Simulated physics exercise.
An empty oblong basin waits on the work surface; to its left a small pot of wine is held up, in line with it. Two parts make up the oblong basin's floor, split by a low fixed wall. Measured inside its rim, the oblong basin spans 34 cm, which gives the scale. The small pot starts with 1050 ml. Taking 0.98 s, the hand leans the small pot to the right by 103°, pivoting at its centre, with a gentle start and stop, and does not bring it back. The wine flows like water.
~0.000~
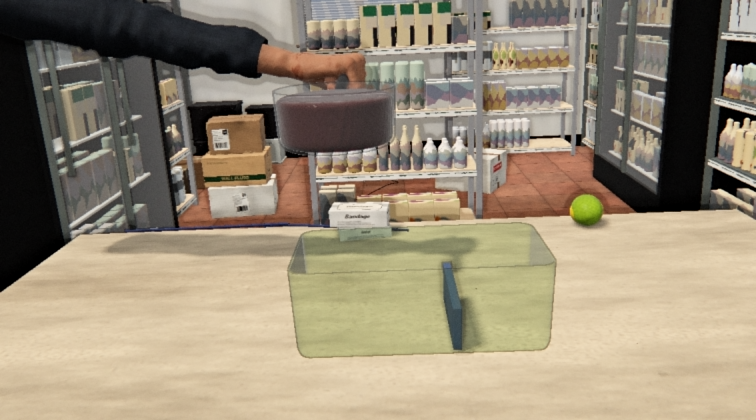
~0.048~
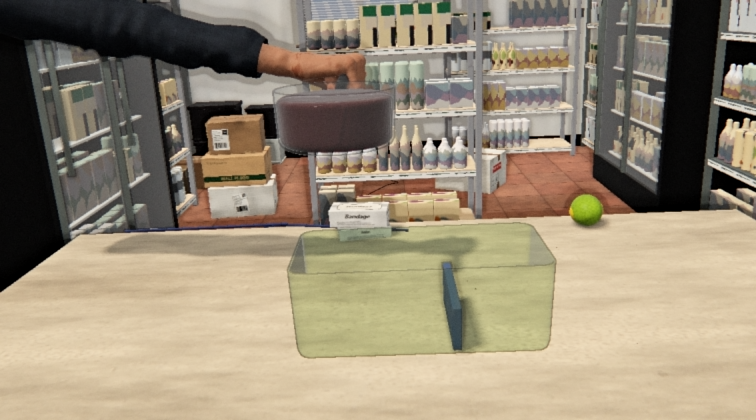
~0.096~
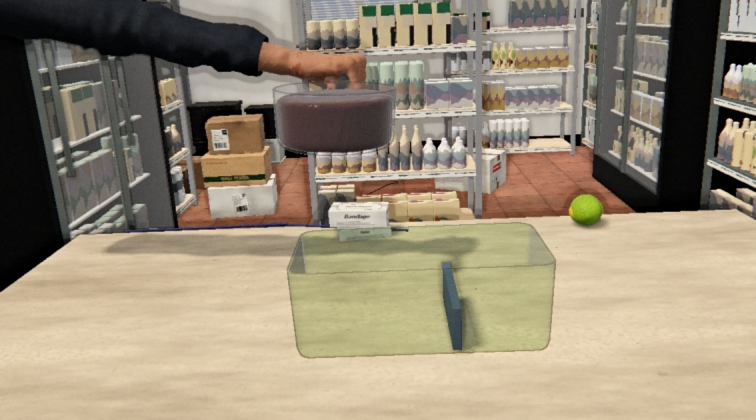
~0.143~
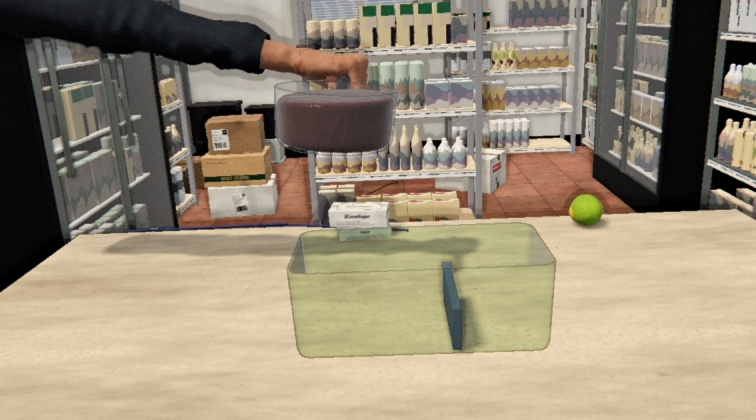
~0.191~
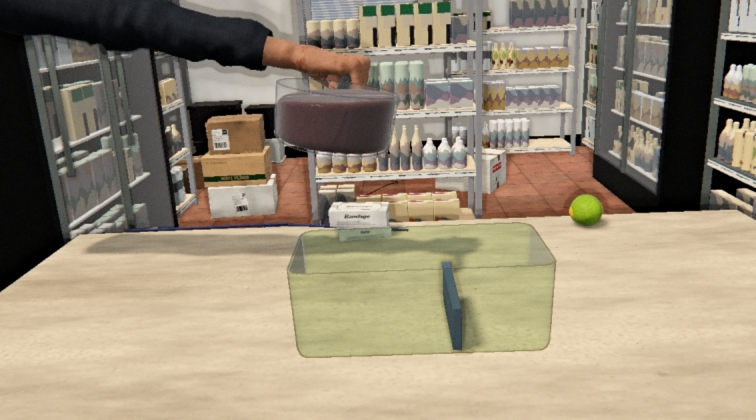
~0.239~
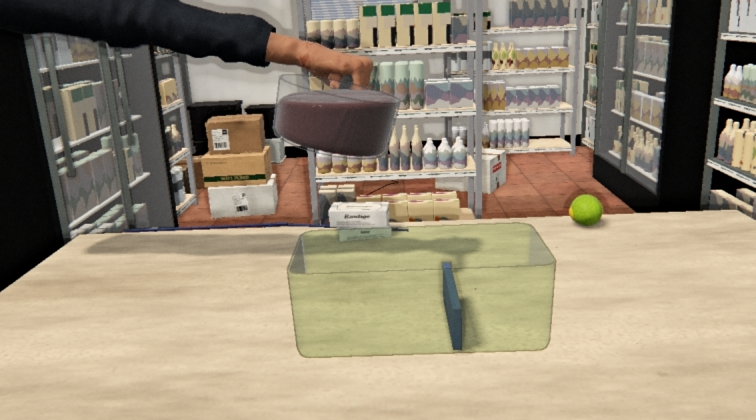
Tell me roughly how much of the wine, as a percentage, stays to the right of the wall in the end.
Around 57 per cent stays on the right.
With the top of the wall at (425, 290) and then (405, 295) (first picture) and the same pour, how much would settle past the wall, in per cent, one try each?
It comes to 80 per cent, and then 95 per cent.
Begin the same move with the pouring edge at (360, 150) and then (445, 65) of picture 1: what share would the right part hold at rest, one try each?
5 and 85 %.
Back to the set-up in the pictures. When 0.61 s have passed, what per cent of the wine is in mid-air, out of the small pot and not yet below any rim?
Some 40 per cent.
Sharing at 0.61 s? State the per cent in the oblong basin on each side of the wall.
Lab note: Left near 3, right near 10.
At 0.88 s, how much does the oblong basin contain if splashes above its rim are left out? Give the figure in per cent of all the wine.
Looks like about 80 % of the whole amount.
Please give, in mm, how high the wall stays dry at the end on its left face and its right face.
About 48 mm on the left, about 28 mm on the right.
By 0.61 s the tilt is 71° and 46 per cent is still to pour, 3 is left of the wall and 10 right of it.
By 0.88 s the tilt is 101° and 8 per cent is still to pour, 24 is left of the wall and 57 right of it.
By 1.17 s the tilt is 103° and 1 per cent is still to pour, 40 is left of the wall and 57 right of it.
By 1.48 s the tilt is 103° and 0 per cent is still to pour, 42 is left of the wall and 57 right of it.
At rest 42 per cent lies left of the wall, 57 right of it and 1 outside.
